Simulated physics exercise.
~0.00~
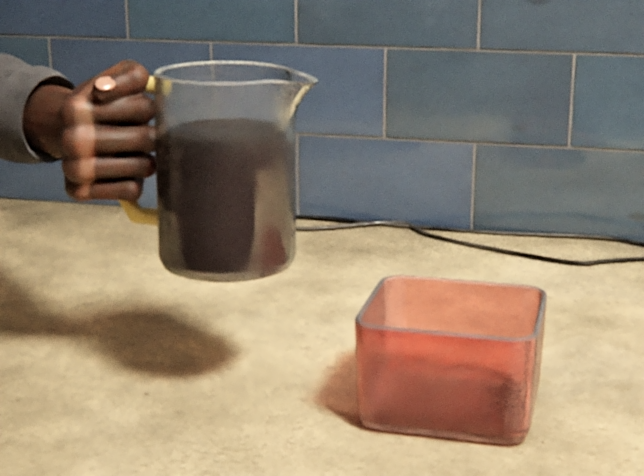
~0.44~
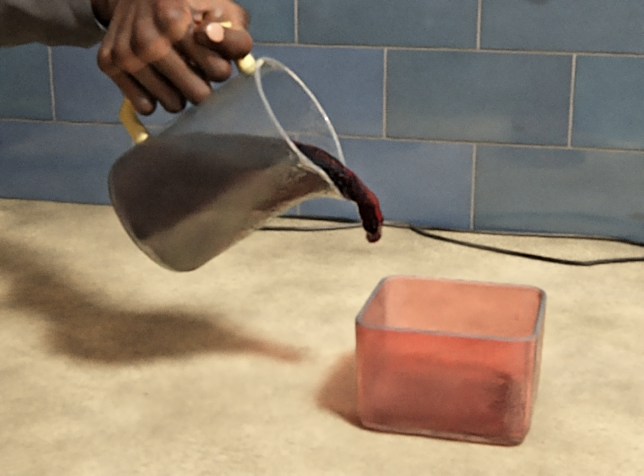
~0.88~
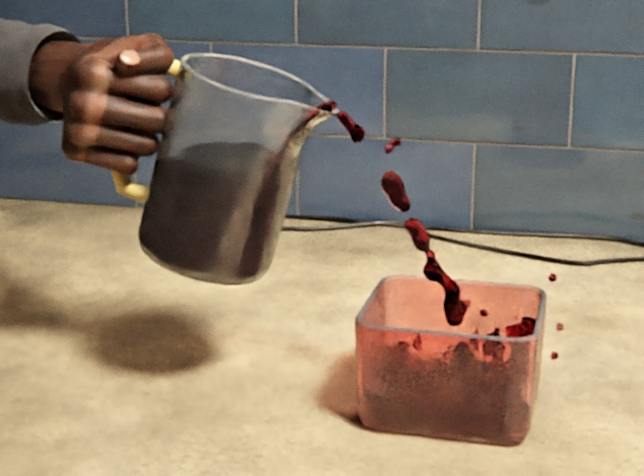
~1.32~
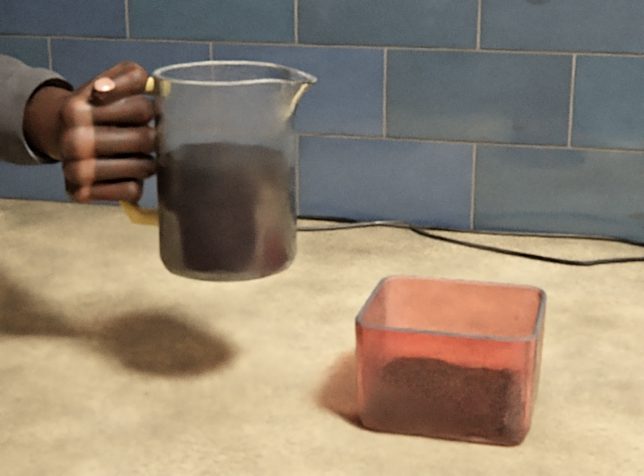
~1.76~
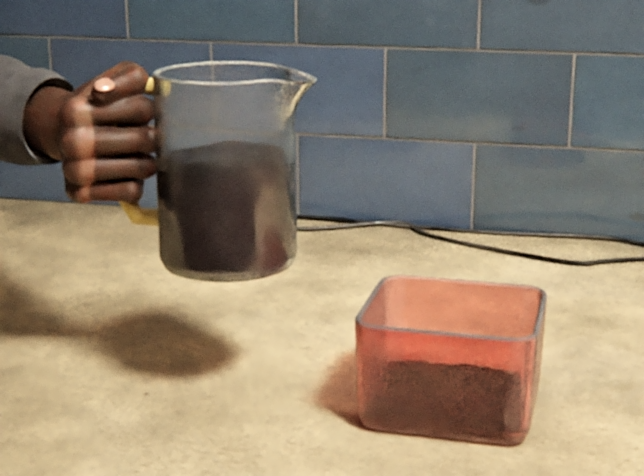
At first, a hand holds a clear pitcher of dark wine upright above a pale counter, to the left of a red, see-through tub, with blue tiles behind. The hand tips the pitcher to the right, and dark red liquid starts to spill from its lip. As the pitcher swings back toward level, a broken stream and loose drops fall into the tub, with a few drops flying near its right side. The pitcher then returns upright, its level somewhat lower. It ends still partly full, with dark wine settled in the tub.
